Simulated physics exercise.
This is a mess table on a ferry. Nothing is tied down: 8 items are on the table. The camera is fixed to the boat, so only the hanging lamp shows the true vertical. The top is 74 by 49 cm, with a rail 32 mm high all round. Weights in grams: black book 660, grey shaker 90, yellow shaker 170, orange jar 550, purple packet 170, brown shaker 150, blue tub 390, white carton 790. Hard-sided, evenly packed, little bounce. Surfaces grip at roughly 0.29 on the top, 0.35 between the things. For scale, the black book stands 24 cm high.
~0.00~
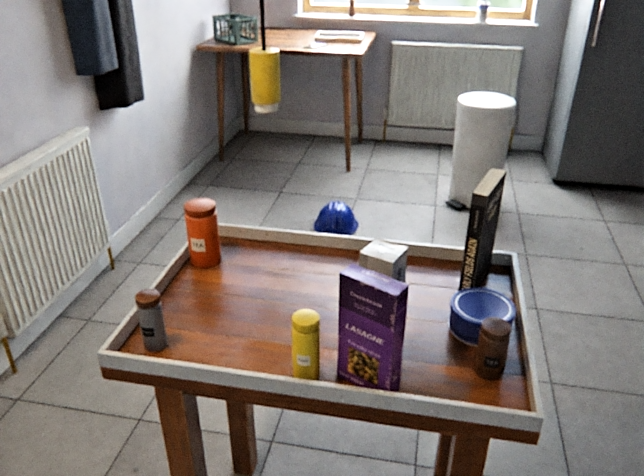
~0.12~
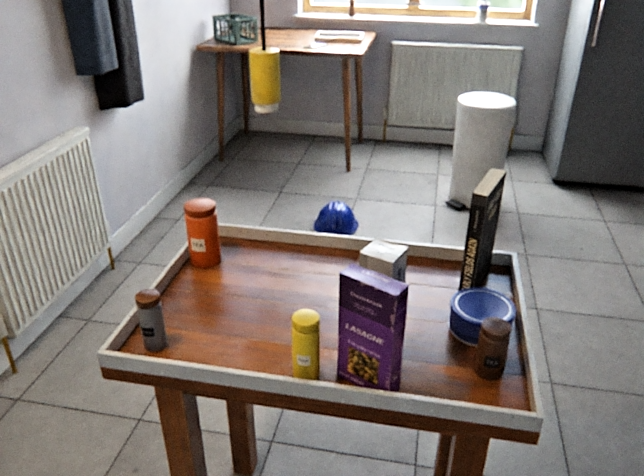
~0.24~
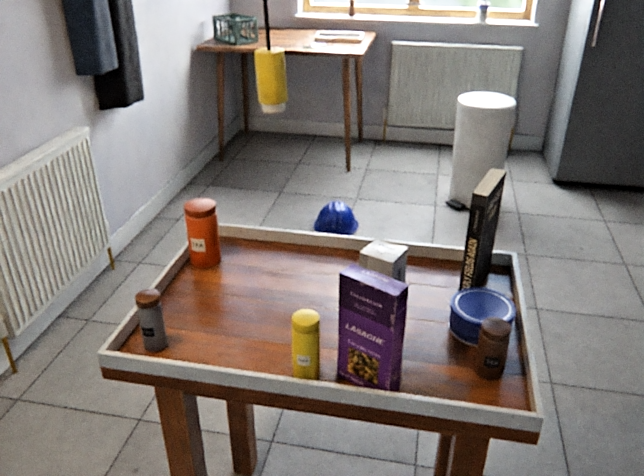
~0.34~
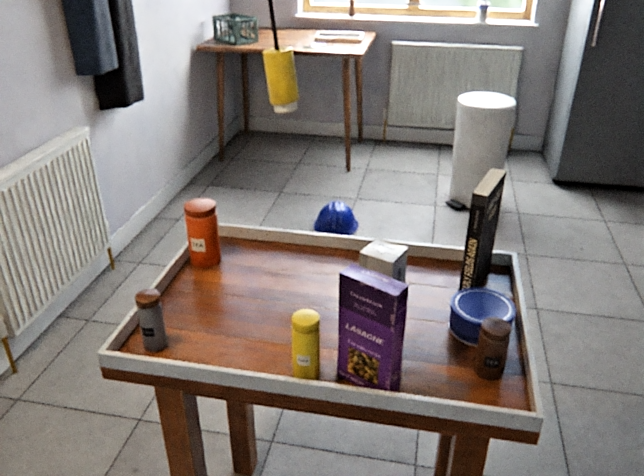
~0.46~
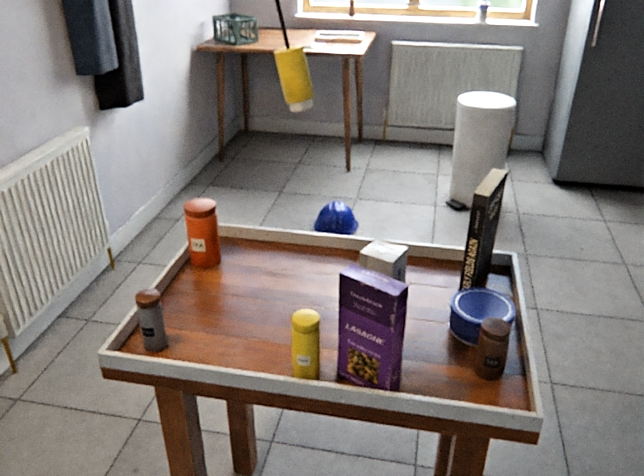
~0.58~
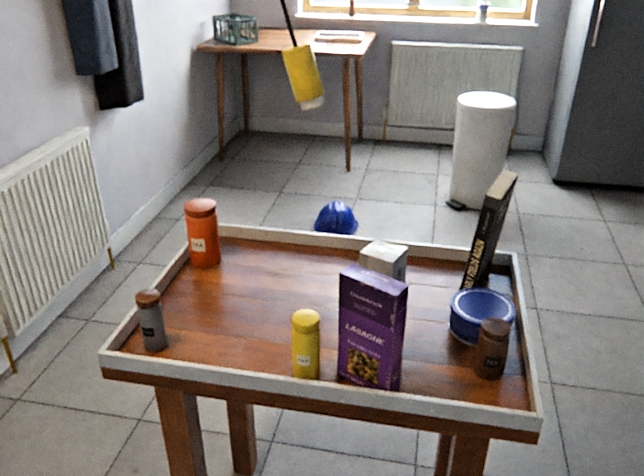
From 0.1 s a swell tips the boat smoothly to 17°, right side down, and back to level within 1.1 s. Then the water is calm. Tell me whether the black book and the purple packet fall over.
The black book falls over, the purple packet is still upright.
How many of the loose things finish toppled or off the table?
1 of them.
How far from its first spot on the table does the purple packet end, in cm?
About 1 cm.
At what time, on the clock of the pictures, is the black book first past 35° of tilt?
At about 0.8 s.
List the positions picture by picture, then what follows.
In the first frame, boat level; black book (482, 235); purple packet (370, 333).
In the second frame, boat level; orange jar (203, 233); brown shaker (492, 349).
In the third frame, heel 3°, right side down; blue tub (481, 317).
In the fourth frame, heel 7°, right side down; grey shaker (152, 321); yellow shaker (306, 347).
In the fifth frame, heel 12°, right side down; orange jar (203, 233); brown shaker (492, 349).
In the sixth frame, heel 16°, right side down; black book (488, 236) rocked 6° off its seat; purple packet (370, 333).
By 0.88 s, heel 11°, right side down; black book now off the table.
By 1.08 s, heel 2°, right side down.
By 1.38 s, boat level.
When it is over (1.7 s), off the table and tipped over, black book; the other 7 within 5 cm of the start. In the last view, purple packet near (374, 334).
